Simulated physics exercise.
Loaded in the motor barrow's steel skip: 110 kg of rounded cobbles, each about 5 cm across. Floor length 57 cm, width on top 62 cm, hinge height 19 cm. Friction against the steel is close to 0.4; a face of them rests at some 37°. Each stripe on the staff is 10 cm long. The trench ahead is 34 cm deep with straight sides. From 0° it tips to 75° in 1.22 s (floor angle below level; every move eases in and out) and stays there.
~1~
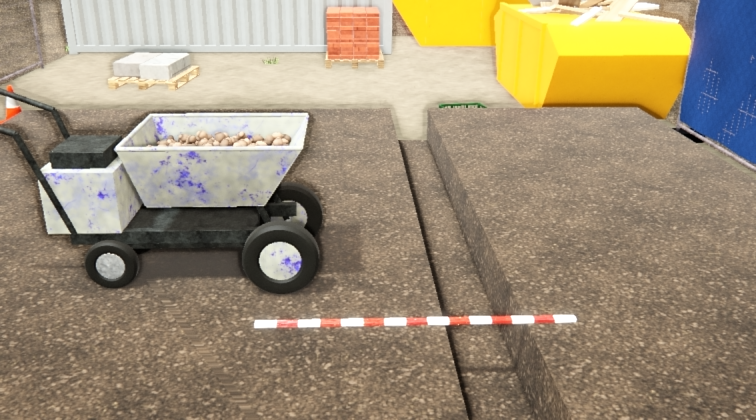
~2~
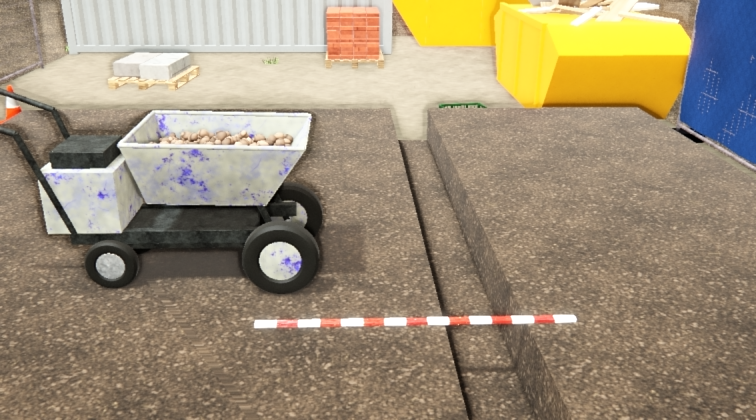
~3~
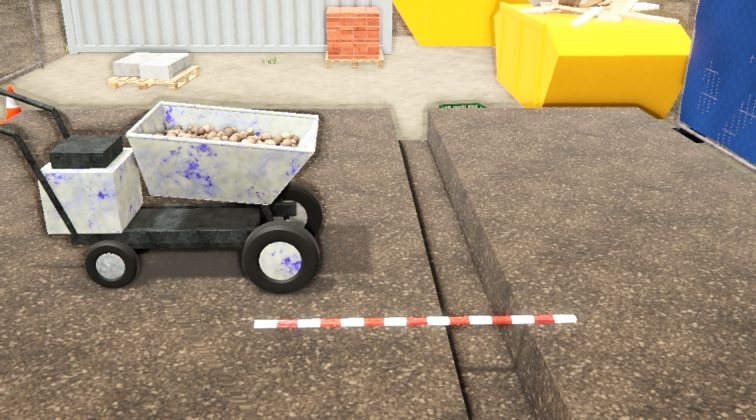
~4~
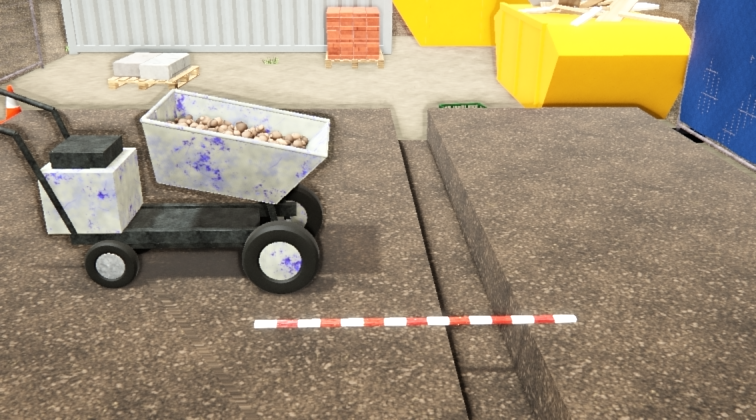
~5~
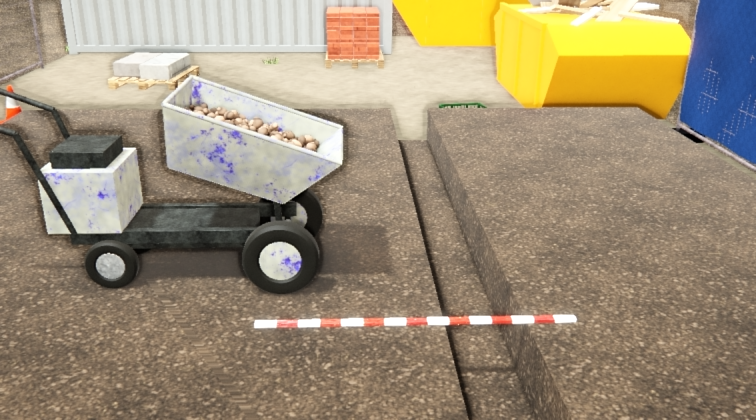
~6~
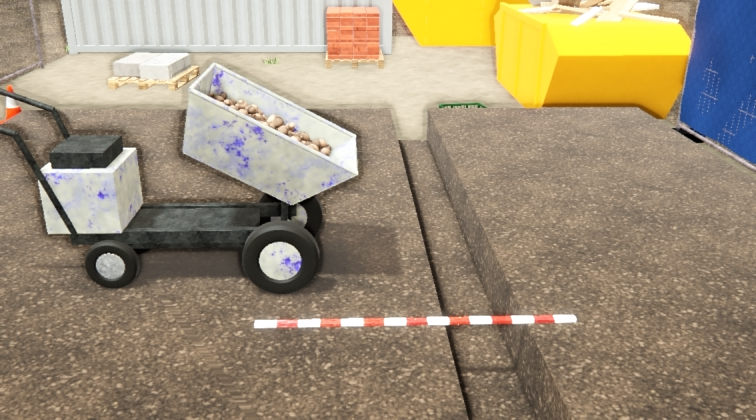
On a building site, a motor barrow's steel skip full of rounded stones slowly tilting forward to the right beside a trench.
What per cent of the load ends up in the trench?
Roughly 83 per cent ends in the trench.
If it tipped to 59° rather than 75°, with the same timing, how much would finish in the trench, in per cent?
Then about 30 per cent.
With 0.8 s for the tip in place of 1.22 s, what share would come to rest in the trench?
It would be near 85 per cent.
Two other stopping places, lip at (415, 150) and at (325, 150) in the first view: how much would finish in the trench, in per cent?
About 25 and 100 per cent.
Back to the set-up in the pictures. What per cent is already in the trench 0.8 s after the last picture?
About 30 per cent by then.
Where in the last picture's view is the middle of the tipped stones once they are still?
Near (458, 306).
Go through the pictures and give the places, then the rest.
In the first picture, the skip is at 0°, its lip at (301, 148); the top of the load is at (213, 141).
In the second picture, the skip is at 1°, its lip at (304, 149); the top of the load is at (203, 139).
In the third picture, lip at (313, 151), floor tilted 6°, highest stones at (192, 133).
In the fourth picture, lip at (326, 156), floor tilted 12°, highest stones at (200, 124).
In the fifth picture, the skip is at 20°, its lip at (341, 163); the top of the load is at (205, 112).
In the sixth picture, lip at (357, 174), floor tilted 28°, highest stones at (216, 103).
Then, 0.4 s after the last picture the floor is at 64°, 100 % in the skip; the foremost stones are at (397, 200).
Then, 0.8 s after the last picture the floor is at 75°, 58 % in the skip, 12 % short of the trench, 29 % in the trench; the foremost stones are at (490, 313).
Then, 1.2 s after the last picture the floor is at 75°, 24 % in the skip, 15 % short of the trench, 61 % in the trench; the foremost stones are at (498, 325).
Then, 3.1 s after the last picture the floor is at 75°, 0 % in the skip, 17 % short of the trench, 83 % in the trench; the foremost stones are at (498, 324).
